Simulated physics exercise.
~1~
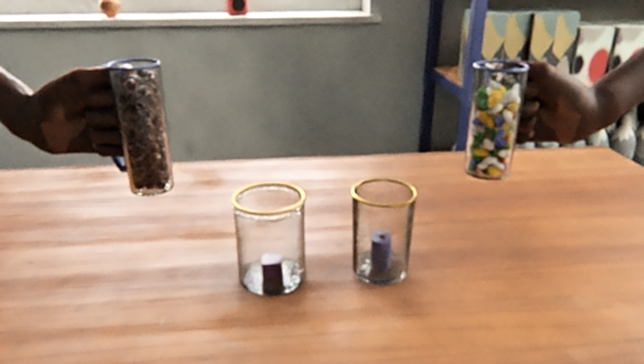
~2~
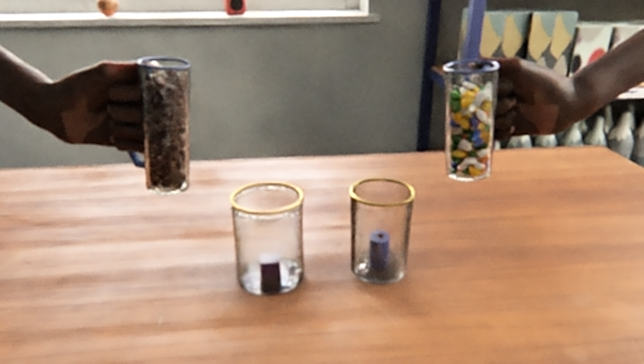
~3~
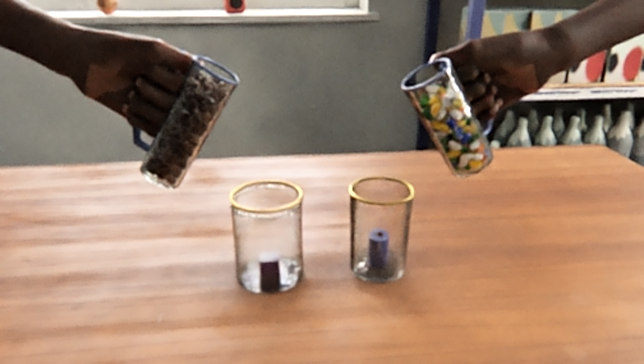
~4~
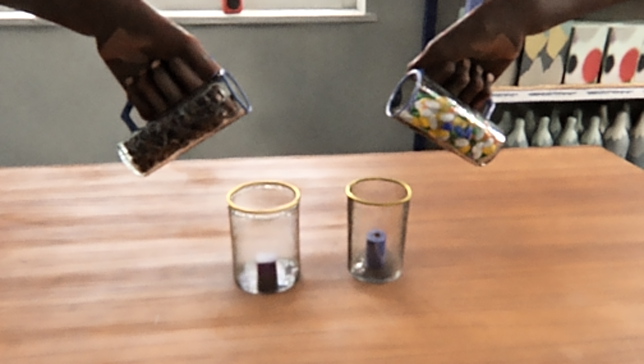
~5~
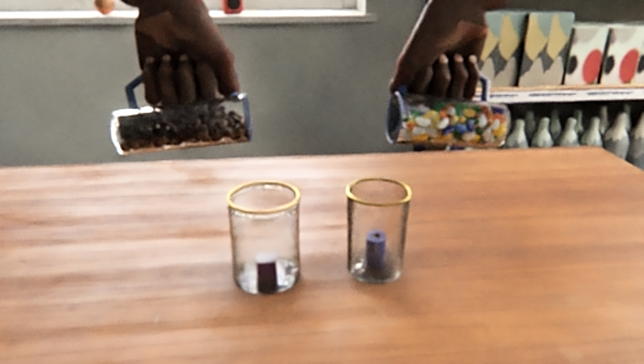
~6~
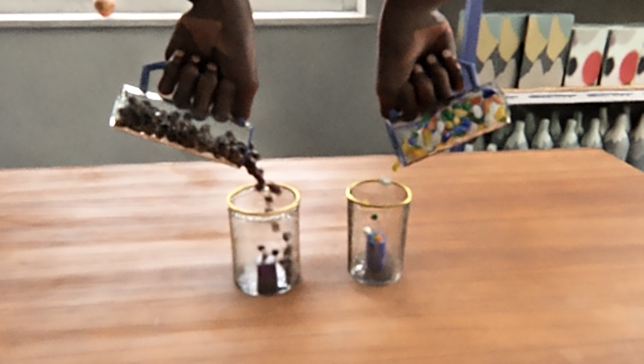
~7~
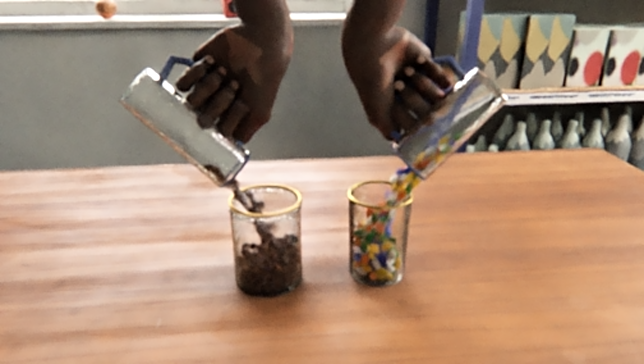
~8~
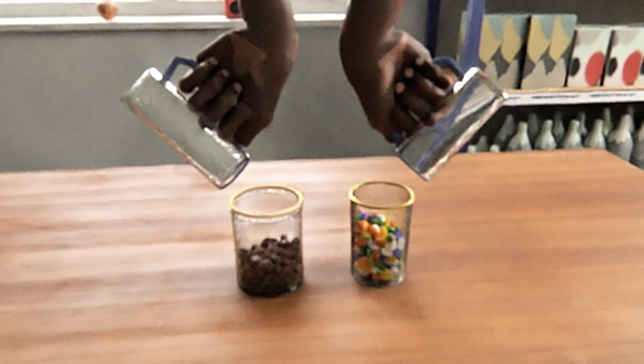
Two hands tipped clear mugs over two gold-rimmed glasses on a wooden table, pouring dark brown bits into the left and colorful pieces into the right, until both mugs were empty and the small upright object in each glass was buried.
